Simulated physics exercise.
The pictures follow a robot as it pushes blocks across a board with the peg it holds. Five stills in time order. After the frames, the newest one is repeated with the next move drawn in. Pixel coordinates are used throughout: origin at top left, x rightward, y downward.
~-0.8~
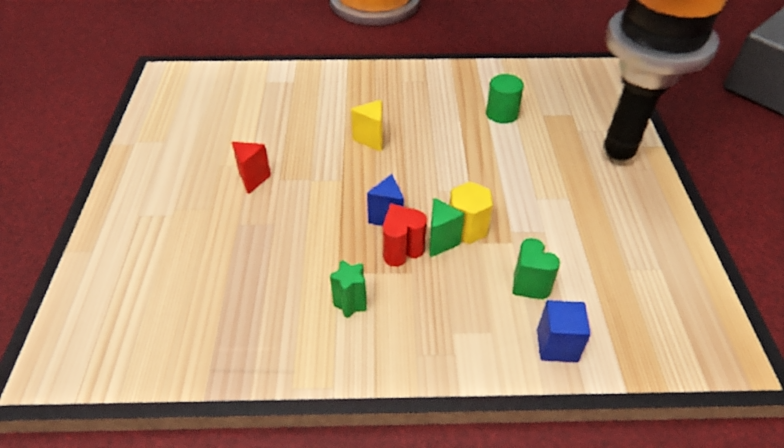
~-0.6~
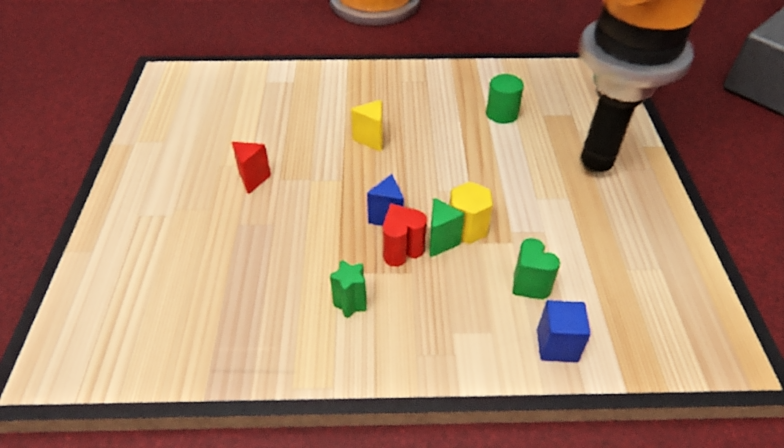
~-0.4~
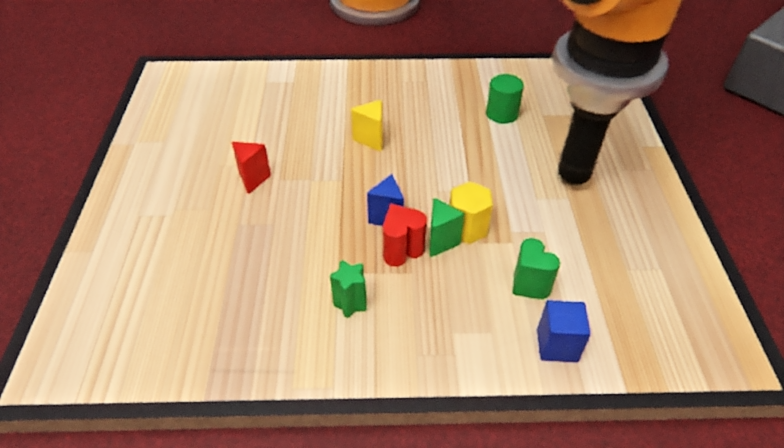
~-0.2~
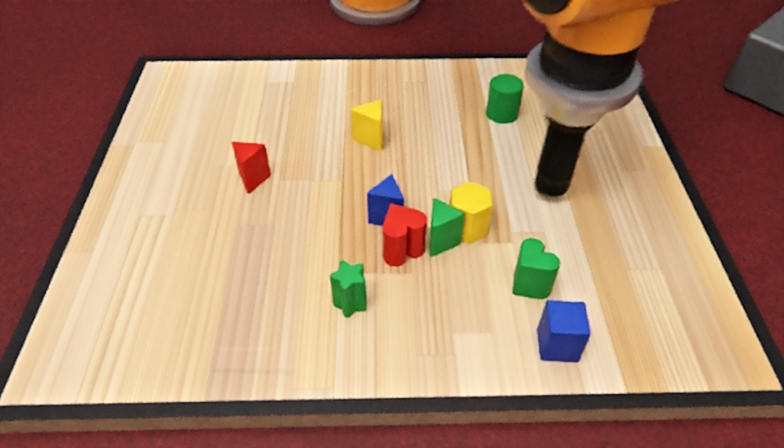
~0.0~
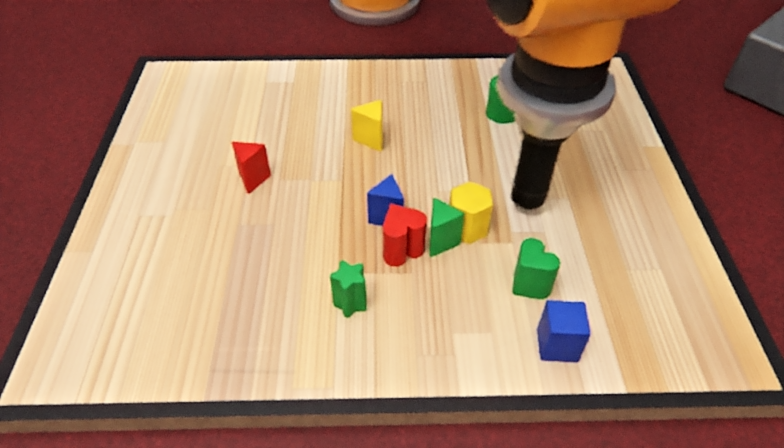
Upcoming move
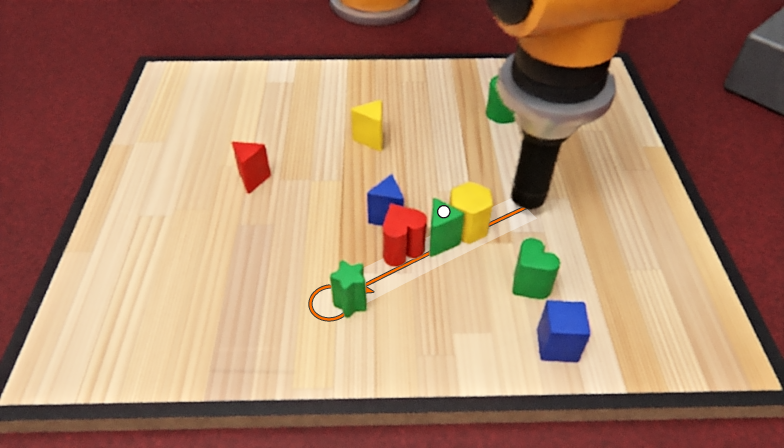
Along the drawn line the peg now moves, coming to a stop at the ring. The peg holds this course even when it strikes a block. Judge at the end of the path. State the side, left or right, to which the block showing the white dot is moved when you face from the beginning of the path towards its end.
That block drifts left.
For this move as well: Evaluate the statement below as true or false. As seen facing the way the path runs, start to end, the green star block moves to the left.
That is true.
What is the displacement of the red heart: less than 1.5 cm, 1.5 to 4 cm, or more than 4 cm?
Over 4 cm.
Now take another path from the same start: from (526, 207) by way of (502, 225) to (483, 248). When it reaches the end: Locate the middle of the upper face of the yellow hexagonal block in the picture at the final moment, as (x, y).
Put as a pixel place, it's (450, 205).
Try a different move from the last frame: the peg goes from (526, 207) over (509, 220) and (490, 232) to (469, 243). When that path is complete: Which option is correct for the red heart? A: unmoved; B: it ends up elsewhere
I'll go with B - it ends up elsewhere.
Drawn move, from (526, 207) to (330, 303); the dot is on the green triangular block.
What follows on the original path. One third of the way, peg (466, 227); red heart (383, 229), turned 60° clockwise; green triangular block (417, 240), turned 15° anticlockwise; yellow hexagonal block (433, 217).
Two thirds of the way, peg (401, 258); green star block (341, 279), turned 35° anticlockwise; red heart (318, 251), turned 75° clockwise; green triangular block (389, 269), turned 55° anticlockwise; yellow hexagonal block (359, 247).
At the end, peg (329, 294); green star block (319, 302), turned 145° anticlockwise; red heart (248, 253), turned 115° clockwise; green triangular block (384, 277), turned 70° anticlockwise; yellow hexagonal block (281, 270), turned 40° clockwise.
